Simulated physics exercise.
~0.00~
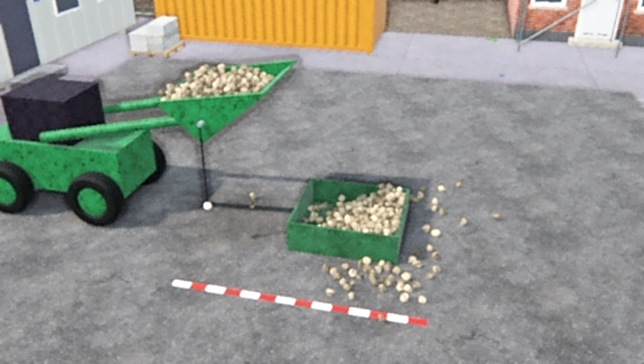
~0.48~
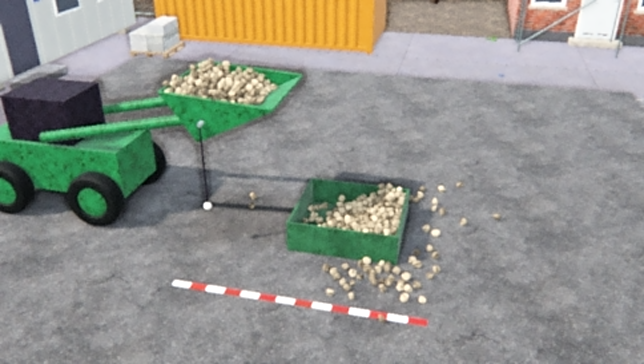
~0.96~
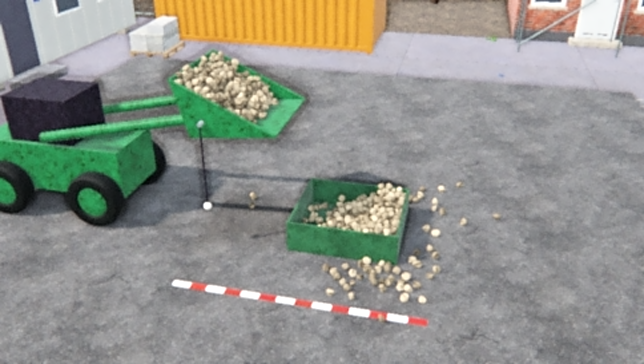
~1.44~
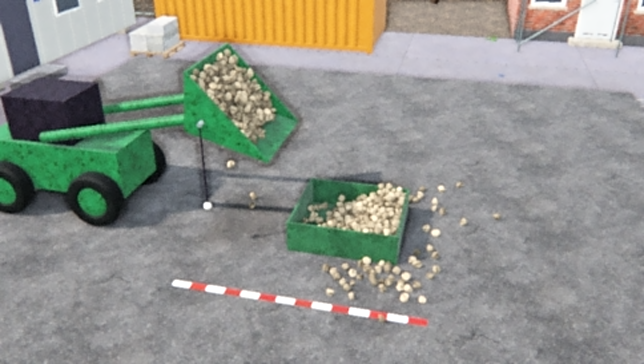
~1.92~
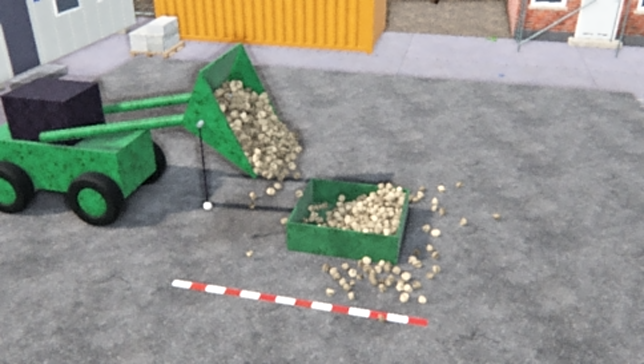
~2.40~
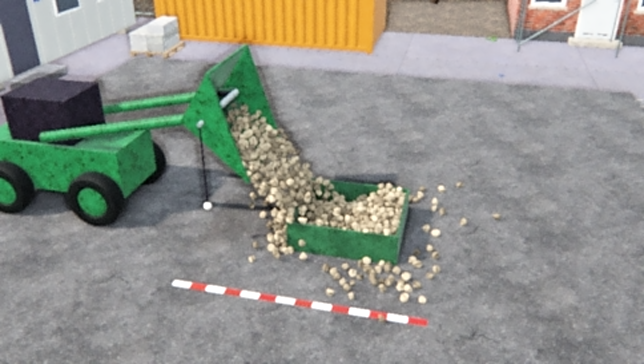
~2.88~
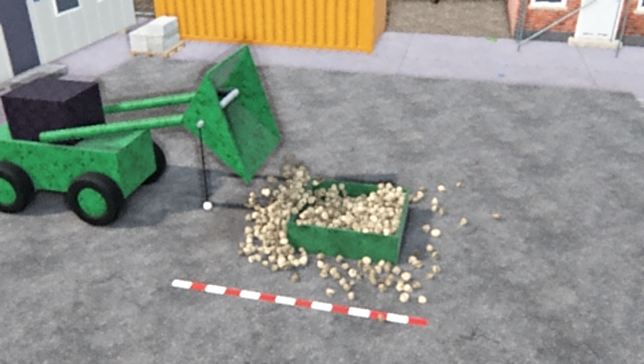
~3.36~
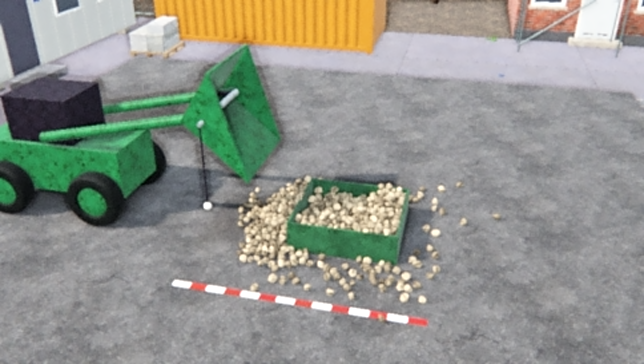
A green loader with a raised bucket of pale, round stones tipped it steeply forward, and the load poured down towards a partly filled green bin. Many landed inside, but more piled up against its left side, leaving the bucket empty and still tilted.
